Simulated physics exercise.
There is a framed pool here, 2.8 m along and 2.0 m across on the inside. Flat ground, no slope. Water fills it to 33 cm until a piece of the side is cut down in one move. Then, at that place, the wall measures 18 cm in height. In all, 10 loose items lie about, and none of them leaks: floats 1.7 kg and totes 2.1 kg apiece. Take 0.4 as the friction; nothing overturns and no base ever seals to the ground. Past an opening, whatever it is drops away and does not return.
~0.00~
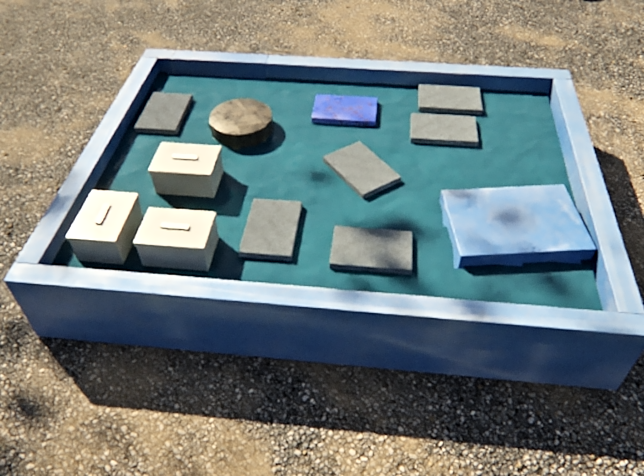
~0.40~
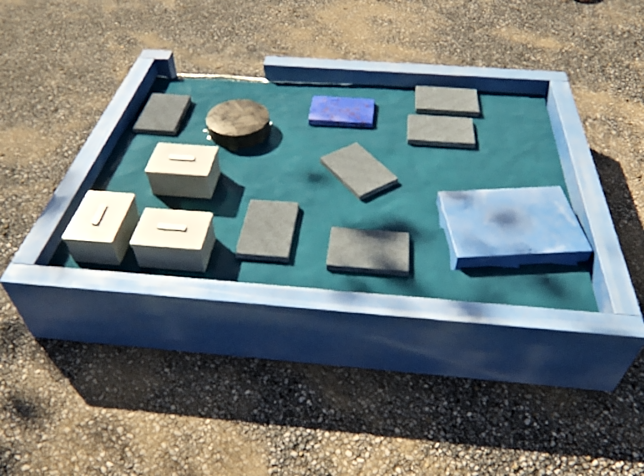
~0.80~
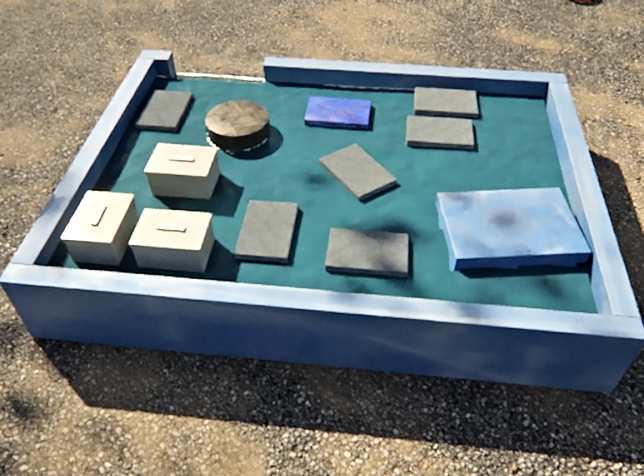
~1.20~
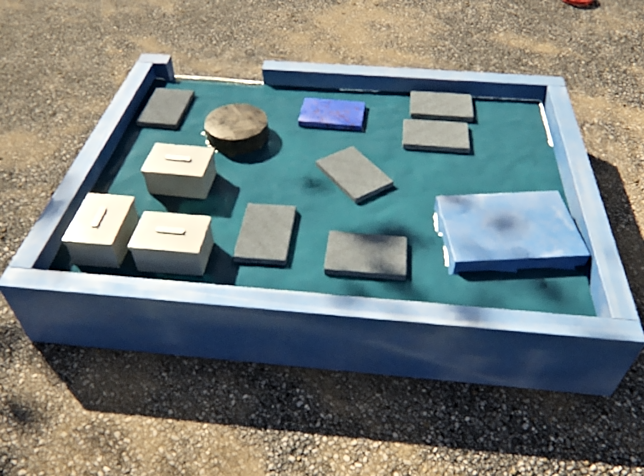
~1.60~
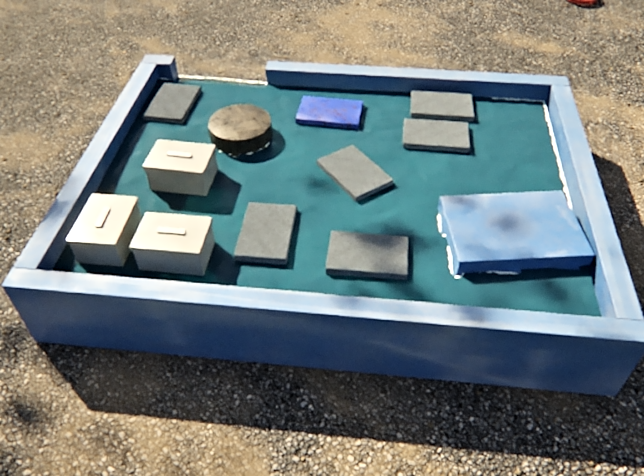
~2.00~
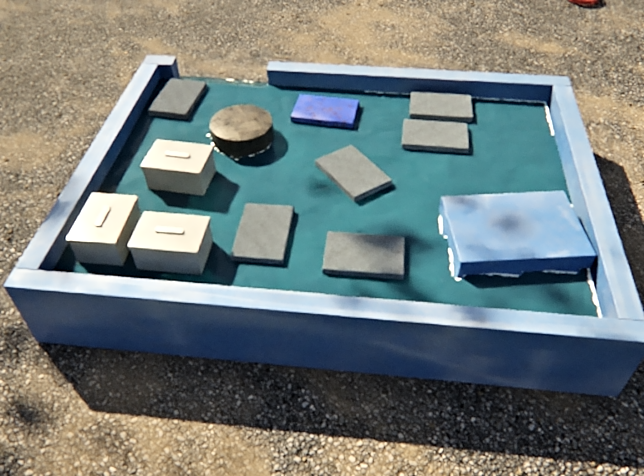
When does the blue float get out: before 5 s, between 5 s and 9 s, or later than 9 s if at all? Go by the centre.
The exit falls between the deadlines.
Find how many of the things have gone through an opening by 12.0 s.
By that moment the number is 2.
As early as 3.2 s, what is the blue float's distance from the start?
By that time, close to 30 cm.
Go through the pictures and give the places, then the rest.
The blue float at (345, 108), afloat; about 1680 L in view; 0 of 10 have shifted, in the first frame.
The blue float at (342, 109), afloat; 33 cm deep round most things; 0 of 10 have shifted, in the second frame.
The blue float at (338, 110) floats; about 1650 L in view; 1 of 10 have shifted, in the third frame.
The blue float at (332, 112), afloat, 7 cm from its start; about 1630 L in view; 3 of 10 have shifted, in the fourth frame.
The blue float at (330, 110), afloat, 11 cm from its start; about 1610 L in view; 4 of 10 have shifted, in the fifth frame.
The blue float at (325, 108), afloat, 16 cm from its start; about 1590 L in view; 7 of 10 have shifted, in the sixth frame.
After 3.2 s the blue float is near (312, 106), 0.3 m from its start, afloat; 0 of 10 are out; 10 afloat.
After 7.2 s the blue float has gone out (at 7.1 s); 2 of 10 are out; 8 afloat.
After 12.0 s the blue float has gone out (at 7.1 s); 2 of 10 are out; 8 afloat.
After 16.0 s the blue float has gone out (at 7.1 s); 3 of 10 are out; 7 afloat.
